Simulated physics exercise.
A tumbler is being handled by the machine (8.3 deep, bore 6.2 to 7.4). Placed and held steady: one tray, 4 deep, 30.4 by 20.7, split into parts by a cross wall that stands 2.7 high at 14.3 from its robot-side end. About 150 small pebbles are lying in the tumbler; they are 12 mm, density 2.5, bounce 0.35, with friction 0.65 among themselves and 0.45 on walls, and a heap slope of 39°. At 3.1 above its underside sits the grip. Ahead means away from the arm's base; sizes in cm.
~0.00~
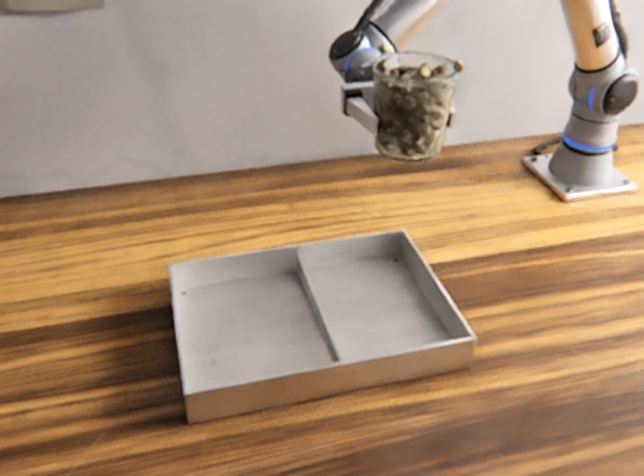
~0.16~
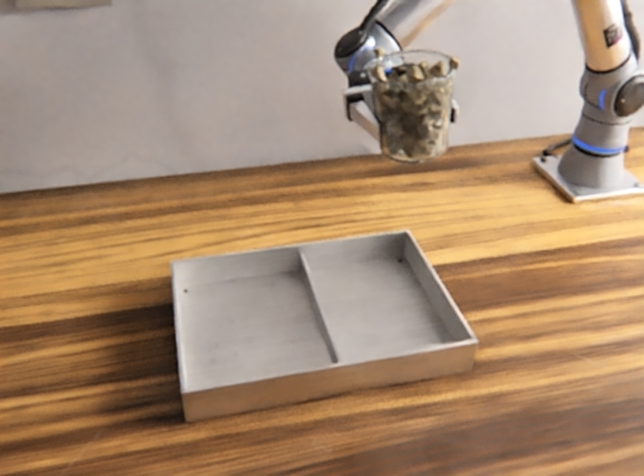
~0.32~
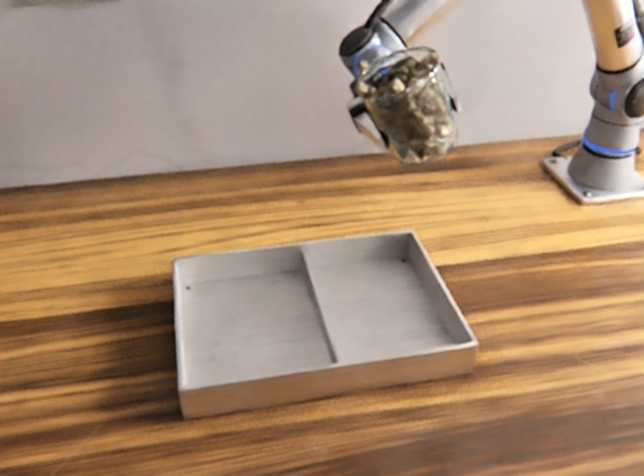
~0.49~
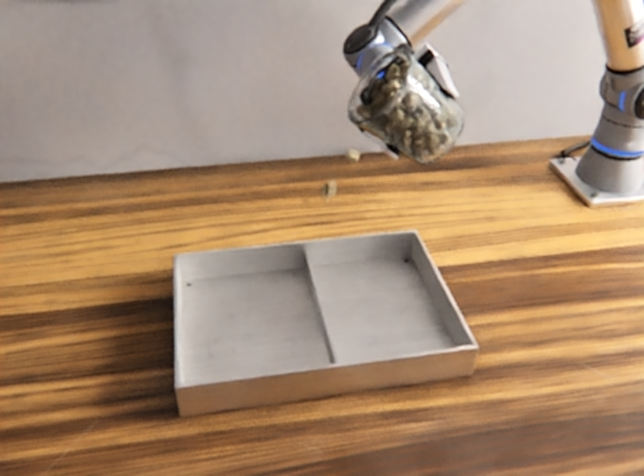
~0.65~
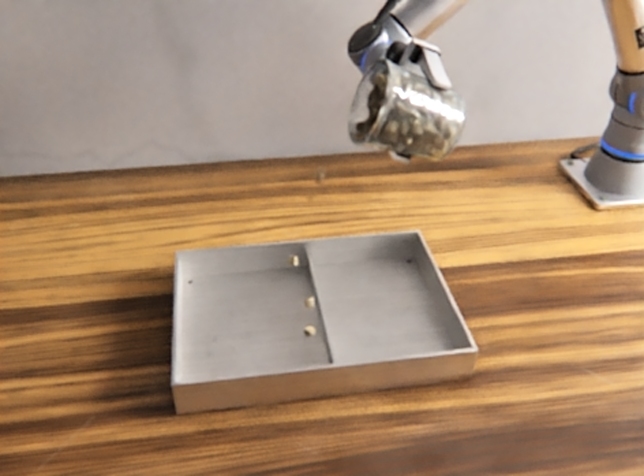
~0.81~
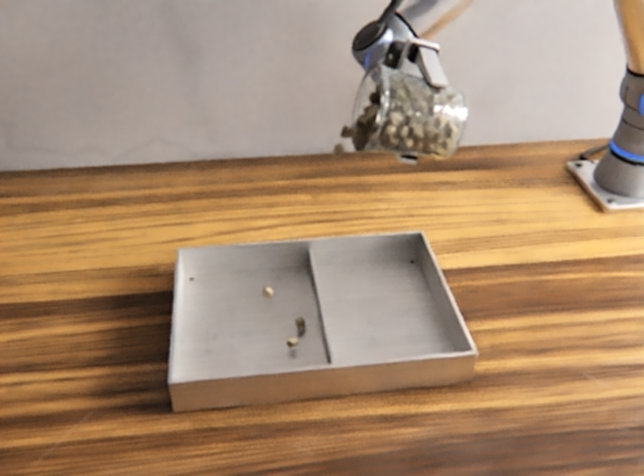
A grey and tan robot arm with blue light rings holds a clear tumbler of brownish pebbles above a striped wooden table, seen from slightly above against a plain pale wall. Below it sits a shallow grey tray split by a cross wall. The arm tips the tumbler steadily leftward, and a few pebbles drop into the tray's left part while the view shifts slightly.
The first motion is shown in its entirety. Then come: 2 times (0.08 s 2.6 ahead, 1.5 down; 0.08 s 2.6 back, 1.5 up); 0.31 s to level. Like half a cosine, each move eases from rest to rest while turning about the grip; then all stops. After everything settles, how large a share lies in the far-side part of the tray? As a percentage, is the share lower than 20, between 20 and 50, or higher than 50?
The share is between 20 and 50 per cent.
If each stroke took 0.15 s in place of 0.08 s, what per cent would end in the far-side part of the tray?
It would be some 20 %.
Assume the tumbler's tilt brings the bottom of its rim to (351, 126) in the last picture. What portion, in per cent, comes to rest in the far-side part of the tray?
About 15 %.
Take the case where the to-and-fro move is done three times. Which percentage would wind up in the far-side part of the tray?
I'd expect close to 40 per cent then.
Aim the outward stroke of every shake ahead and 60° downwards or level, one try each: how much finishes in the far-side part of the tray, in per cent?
Near 20 and 60 percent respectively.
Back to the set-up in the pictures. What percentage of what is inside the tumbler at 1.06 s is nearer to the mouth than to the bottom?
Mouth half: Close to 55 per cent.
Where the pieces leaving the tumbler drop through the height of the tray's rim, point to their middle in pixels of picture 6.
Near (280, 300).
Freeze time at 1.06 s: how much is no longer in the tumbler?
20 %.
After 1.06 s, tilted 75° forward, highest piece 27 above the table; 119 in the tumbler, 8 in the far-side part, 21 in flight or on a rim.
After 1.31 s, tilted 27° forward, highest piece 30 above the table; 100 in the tumbler, 41 in the far-side part, 2 in the robot-side part, 5 in flight or on a rim.
After 1.64 s, level, highest piece 30 above the table; 100 in the tumbler, 46 in the far-side part, 2 in the robot-side part.
After 2.69 s, level, highest piece 30 above the table; 100 in the tumbler, 46 in the far-side part, 2 in the robot-side part.
In the end, 100 in the tumbler, 46 in the far-side part, 2 in the robot-side part. That is 31 % in the far-side part of the tray.
